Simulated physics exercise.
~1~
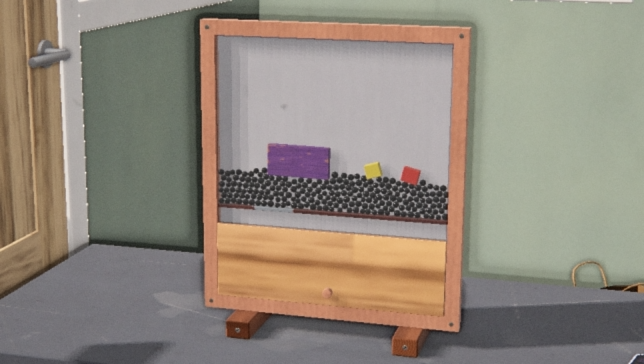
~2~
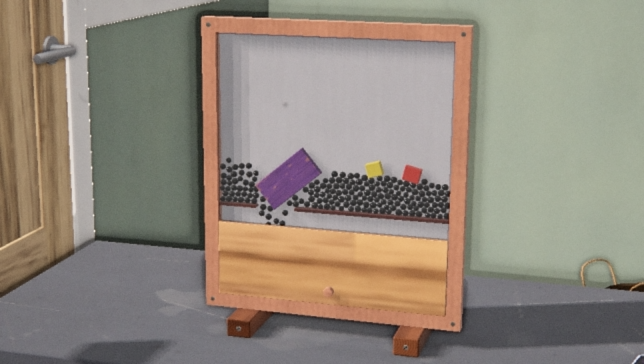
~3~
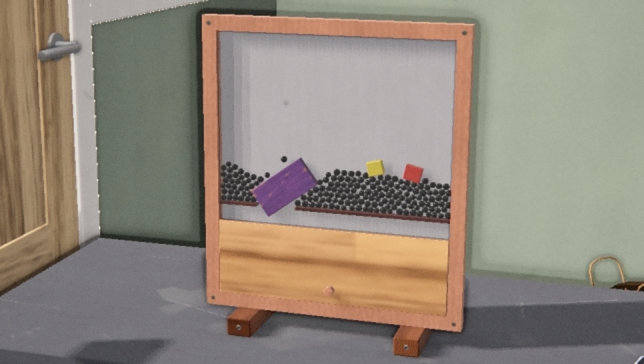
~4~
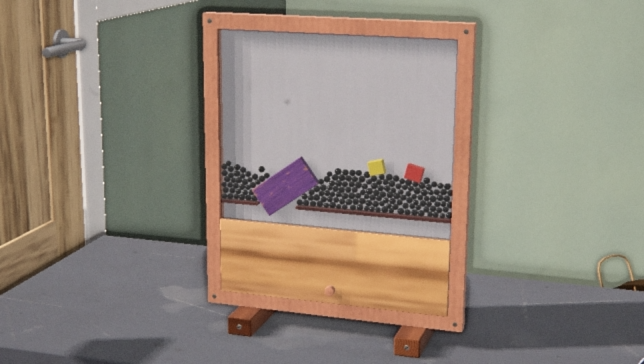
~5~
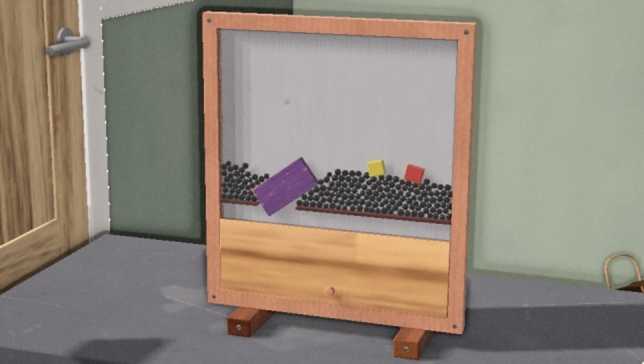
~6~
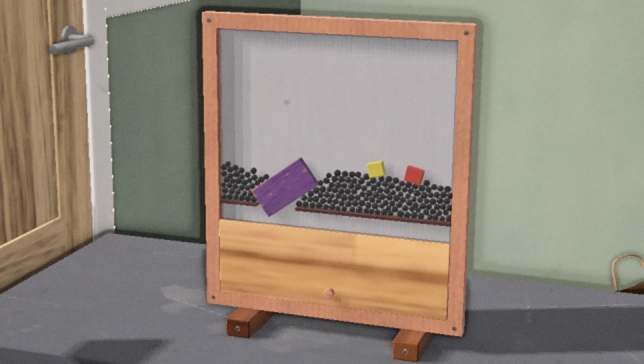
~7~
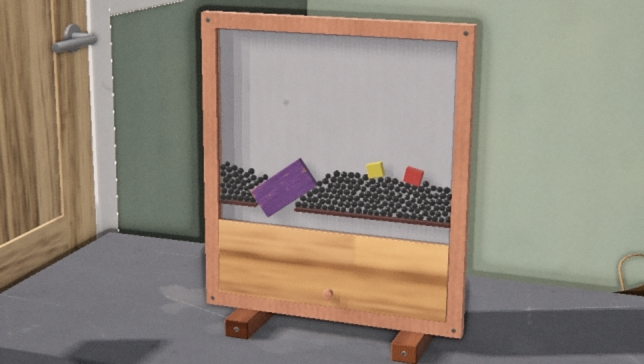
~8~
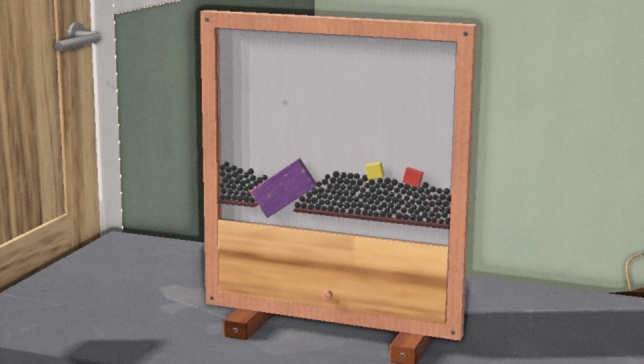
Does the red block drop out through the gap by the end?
No, the red block holds its place on top of the beads at the right.
